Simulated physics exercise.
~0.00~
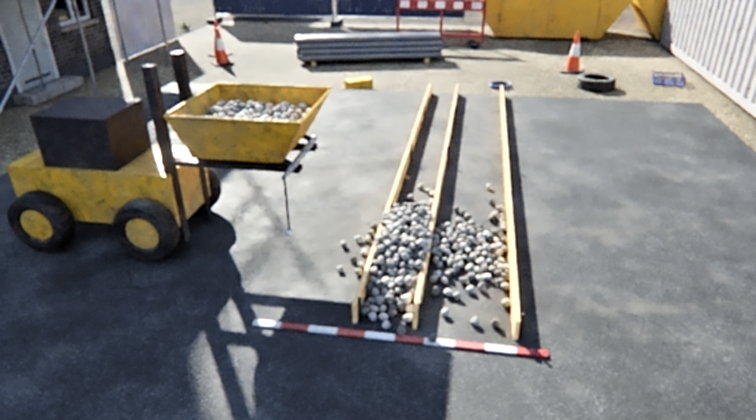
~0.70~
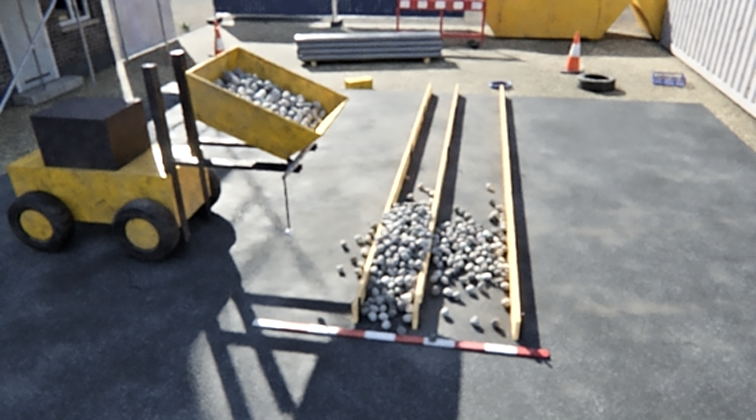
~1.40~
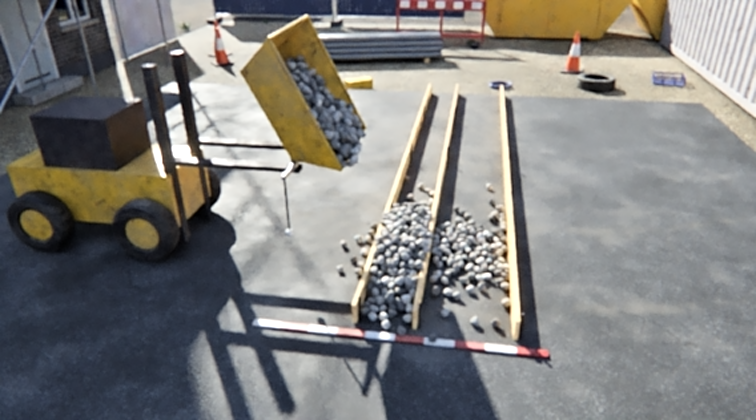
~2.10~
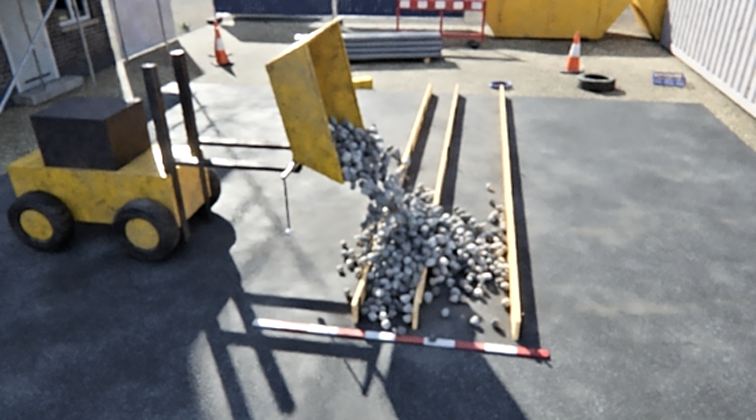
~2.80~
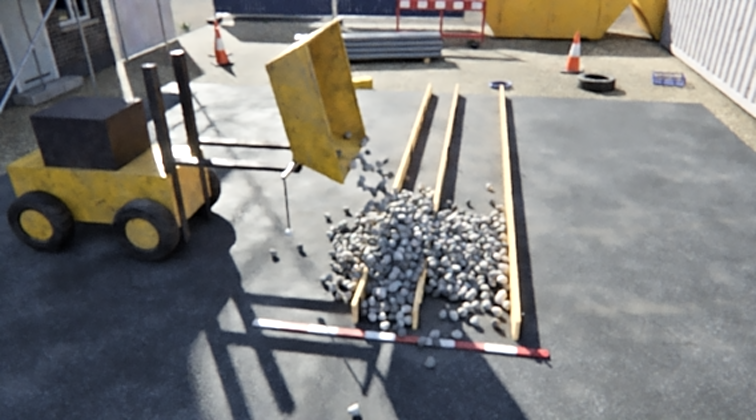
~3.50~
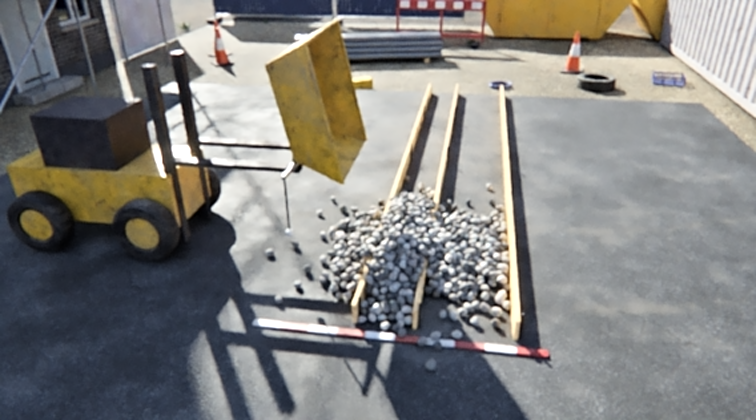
A yellow skip on a forklift tips grey stones onto the boards, ending empty and still.
